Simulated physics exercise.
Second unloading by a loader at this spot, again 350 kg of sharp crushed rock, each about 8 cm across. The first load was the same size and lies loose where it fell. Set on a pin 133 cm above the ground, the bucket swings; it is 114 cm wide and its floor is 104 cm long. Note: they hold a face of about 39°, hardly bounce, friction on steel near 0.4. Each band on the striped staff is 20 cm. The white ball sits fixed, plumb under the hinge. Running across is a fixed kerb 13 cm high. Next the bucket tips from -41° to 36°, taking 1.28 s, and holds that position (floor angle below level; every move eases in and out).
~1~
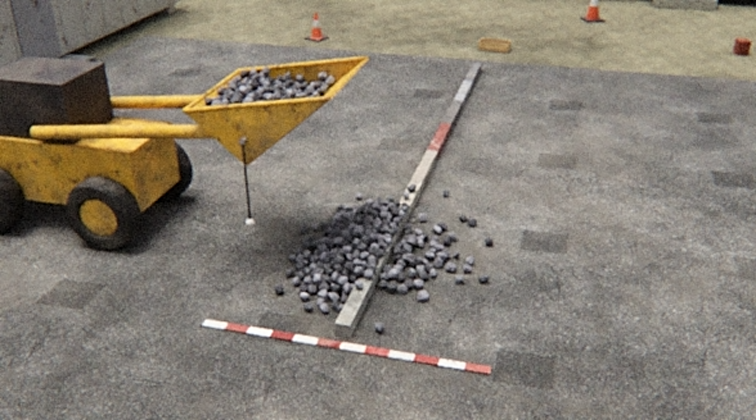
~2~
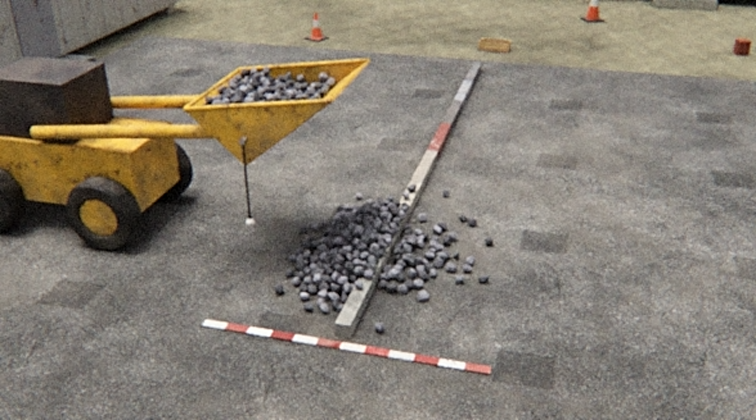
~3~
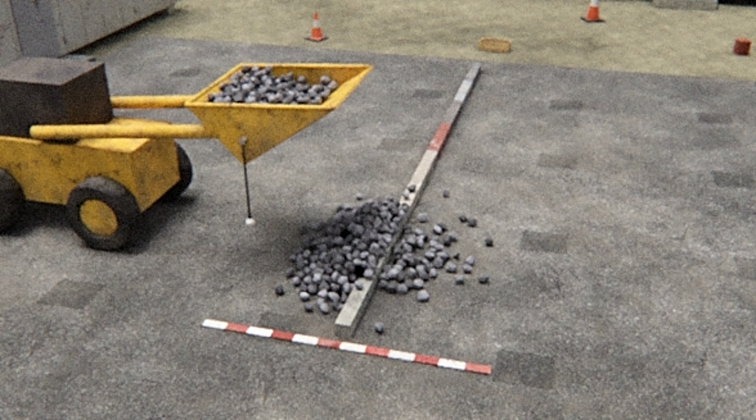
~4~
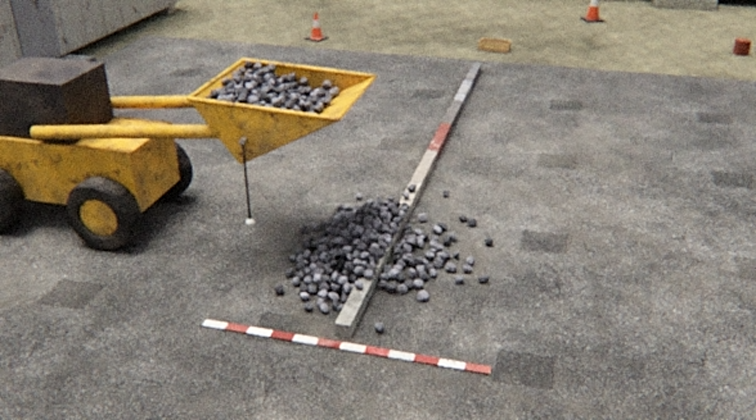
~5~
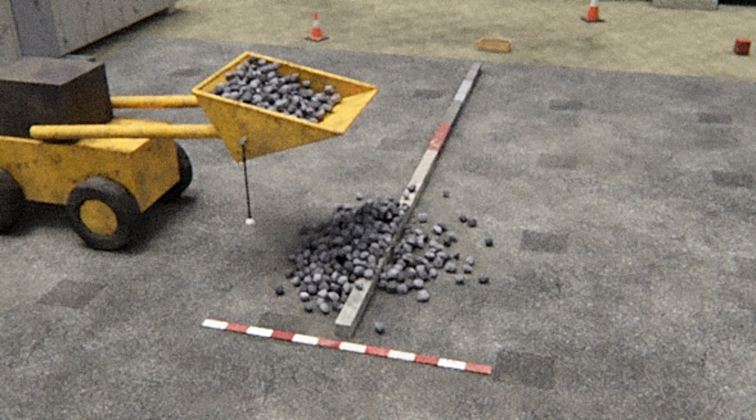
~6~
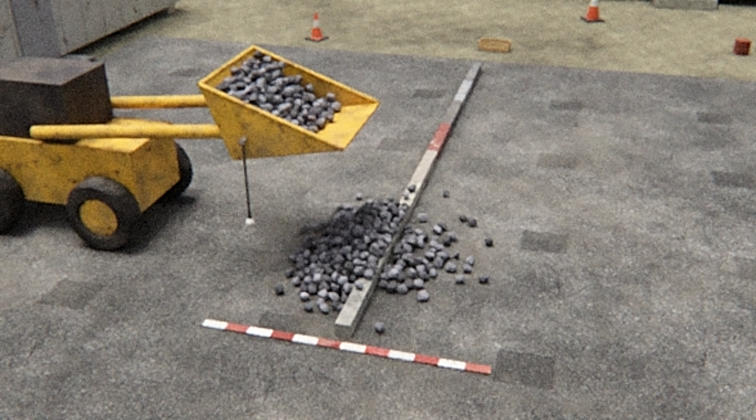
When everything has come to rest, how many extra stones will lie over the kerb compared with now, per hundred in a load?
About 57 per hundred.
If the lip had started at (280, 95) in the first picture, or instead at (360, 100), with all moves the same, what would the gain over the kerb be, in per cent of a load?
Near 0 in a hundred, then near 95 in a hundred.
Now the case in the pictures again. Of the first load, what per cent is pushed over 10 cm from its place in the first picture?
The answer is about 10 per cent.
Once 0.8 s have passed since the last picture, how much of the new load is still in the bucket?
Close to 90 in a hundred.
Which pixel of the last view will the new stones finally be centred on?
The centre sits about (394, 242).
Then, 0.4 s after the last picture the floor is at 24°; in per cent of one load, 100 in the bucket, 86 on this side of the kerb, 14 over the kerb; the foremost stones are at (469, 258).
Then, 0.8 s after the last picture the floor is at 36°; in per cent of one load, 92 in the bucket, 94 on this side of the kerb, 14 over the kerb; the foremost stones are at (469, 258).
Then, 1.2 s after the last picture the floor is at 36°; in per cent of one load, 43 in the bucket, 136 on this side of the kerb, 22 over the kerb; the foremost stones are at (469, 258).
Then, 4.0 s after the last picture the floor is at 36°; in per cent of one load, 0 in the bucket, 129 on this side of the kerb, 71 over the kerb; the foremost stones are at (493, 261). Net gain over the kerb, 57.
